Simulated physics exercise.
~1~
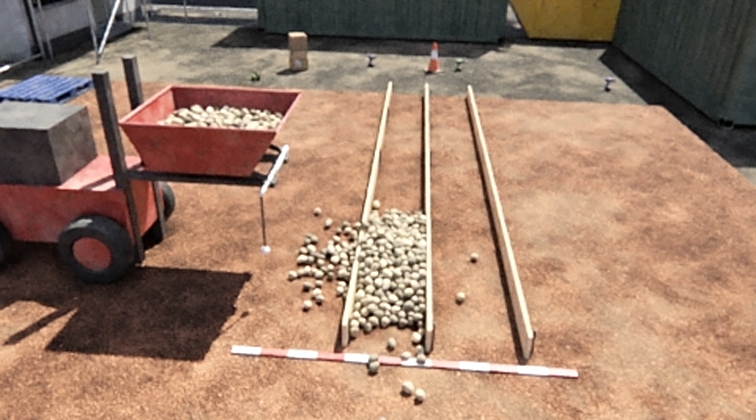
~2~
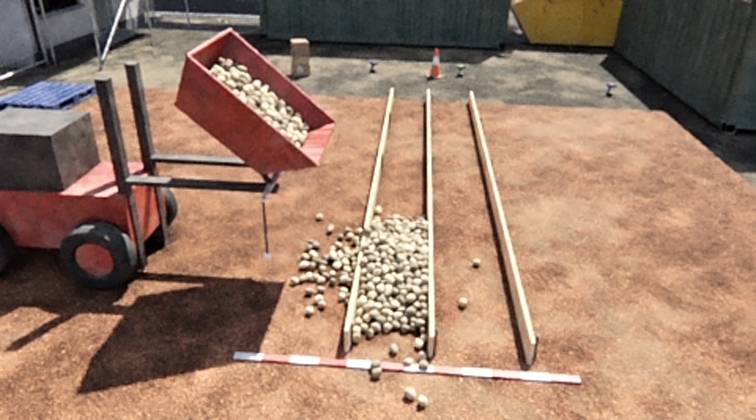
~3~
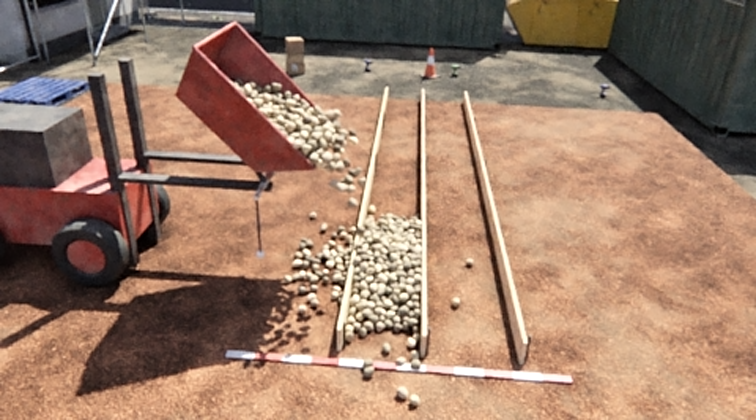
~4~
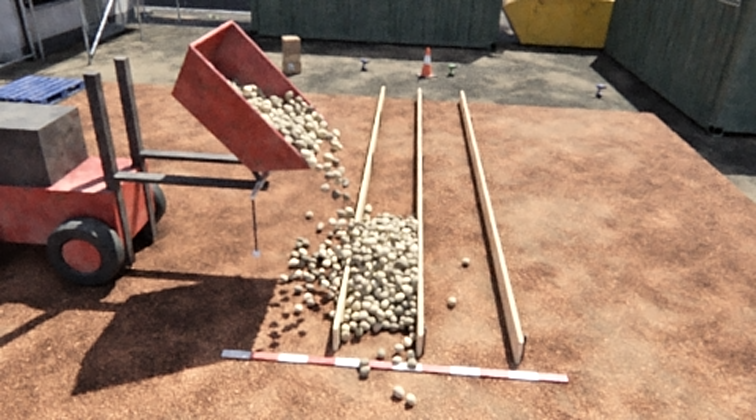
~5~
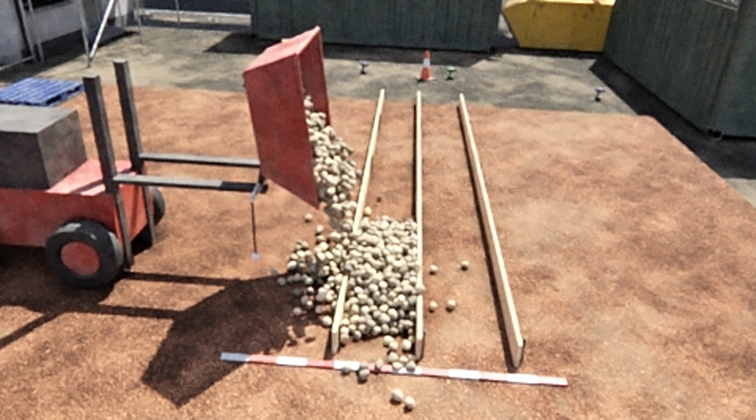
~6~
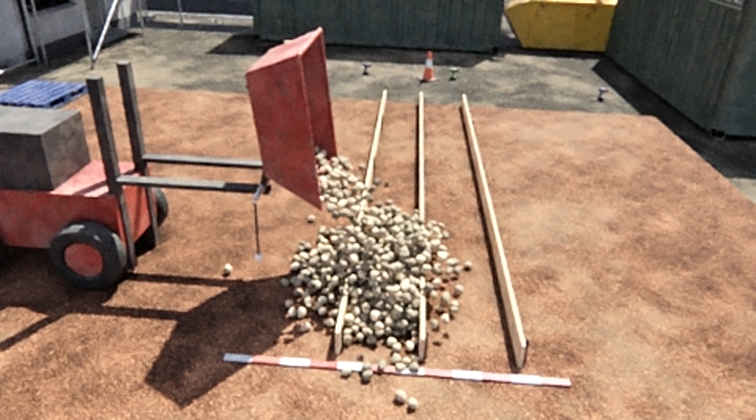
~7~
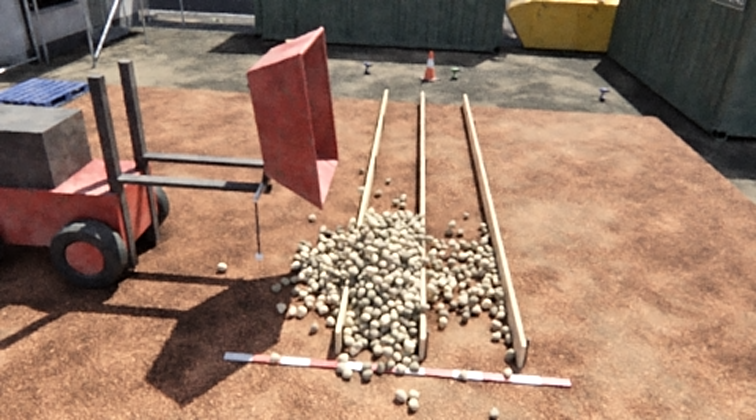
On reddish ground, a fork truck's red skip tips its stones, which spread across both bays.
